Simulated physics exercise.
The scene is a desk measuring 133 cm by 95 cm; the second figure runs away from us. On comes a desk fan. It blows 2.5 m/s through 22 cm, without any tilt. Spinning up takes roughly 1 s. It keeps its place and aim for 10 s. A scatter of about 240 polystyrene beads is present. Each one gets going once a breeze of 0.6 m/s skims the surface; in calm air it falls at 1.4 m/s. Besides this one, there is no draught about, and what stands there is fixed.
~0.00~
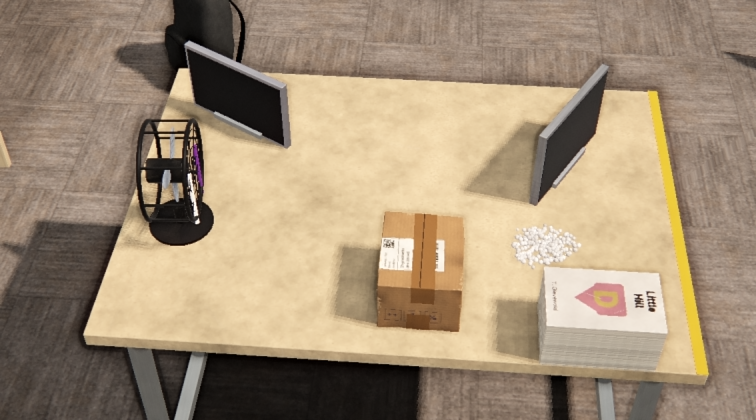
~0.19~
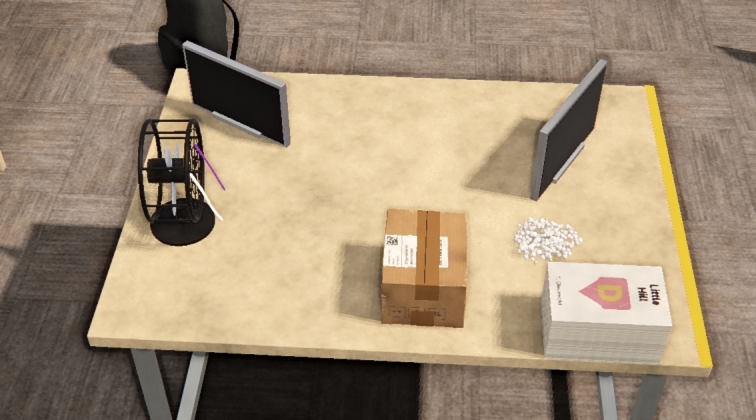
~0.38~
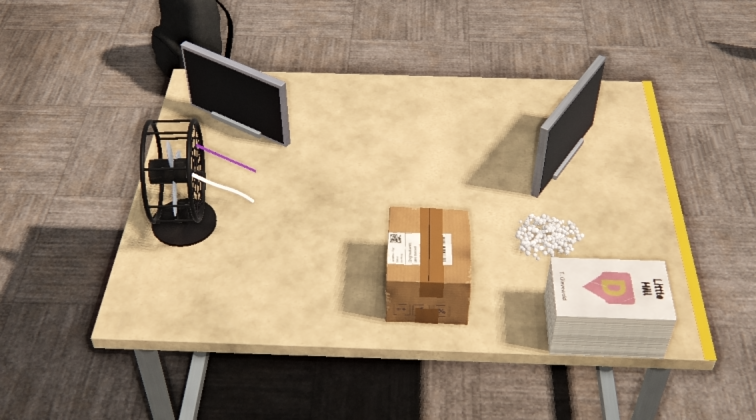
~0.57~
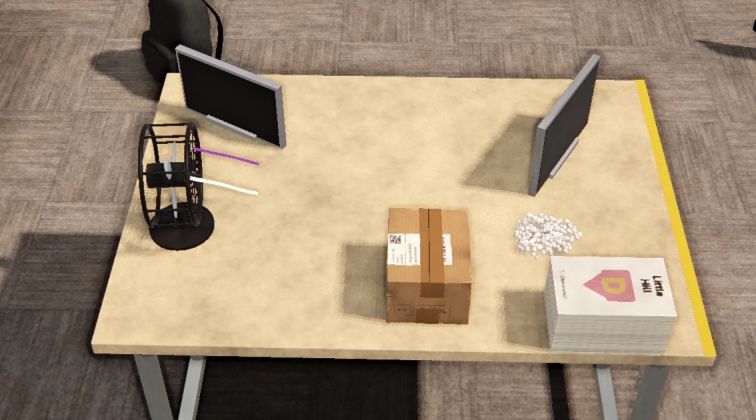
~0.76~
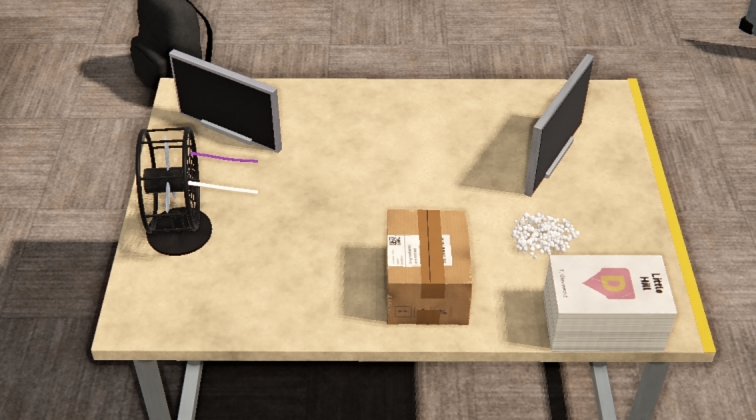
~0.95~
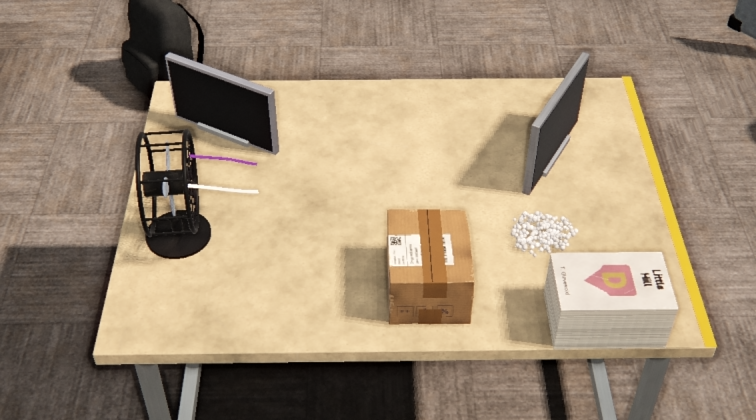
A pale wooden desk with a yellow right edge stands on grey-brown carpet, seen from above. A black fan and dark screen occupy the left, a brown cardboard box sits front centre, and another screen, white beads and a stack of white-covered books are at right. Purple and white streamers on the fan lift and stretch rightward, fluttering slightly, while the beads stay still and the camera drifts slightly.
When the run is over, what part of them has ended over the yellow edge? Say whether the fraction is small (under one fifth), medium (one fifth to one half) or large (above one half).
Large, above one half.
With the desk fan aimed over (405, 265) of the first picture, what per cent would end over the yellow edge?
Share at the end: About 90 %.
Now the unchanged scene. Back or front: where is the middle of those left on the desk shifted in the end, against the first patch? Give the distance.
Shifted forward by about 20 cm.
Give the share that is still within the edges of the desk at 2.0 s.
About 40 per cent remain.
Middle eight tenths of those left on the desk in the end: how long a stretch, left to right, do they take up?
About 30 cm.
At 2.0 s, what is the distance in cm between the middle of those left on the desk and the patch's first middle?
Centre offset: Approx. 20 cm.
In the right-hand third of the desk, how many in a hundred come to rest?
30 %.
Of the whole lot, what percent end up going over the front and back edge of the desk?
0 % front, 0 % back.
After 2.0 s, 97 % are on the move or not yet settled, 56 % are over the yellow edge; the middle of those still in play is near (627, 291).
After 3.2 s, 25 % are on the move or not yet settled, 69 % are over the yellow edge; the middle of those still in play is near (589, 290).
After 5.5 s, 24 % are on the move or not yet settled, 70 % are over the yellow edge; the middle of those still in play is near (589, 290).
After 10.0 s, at the end, 72 % are over the yellow edge; the middle of those still in play is near (595, 290).
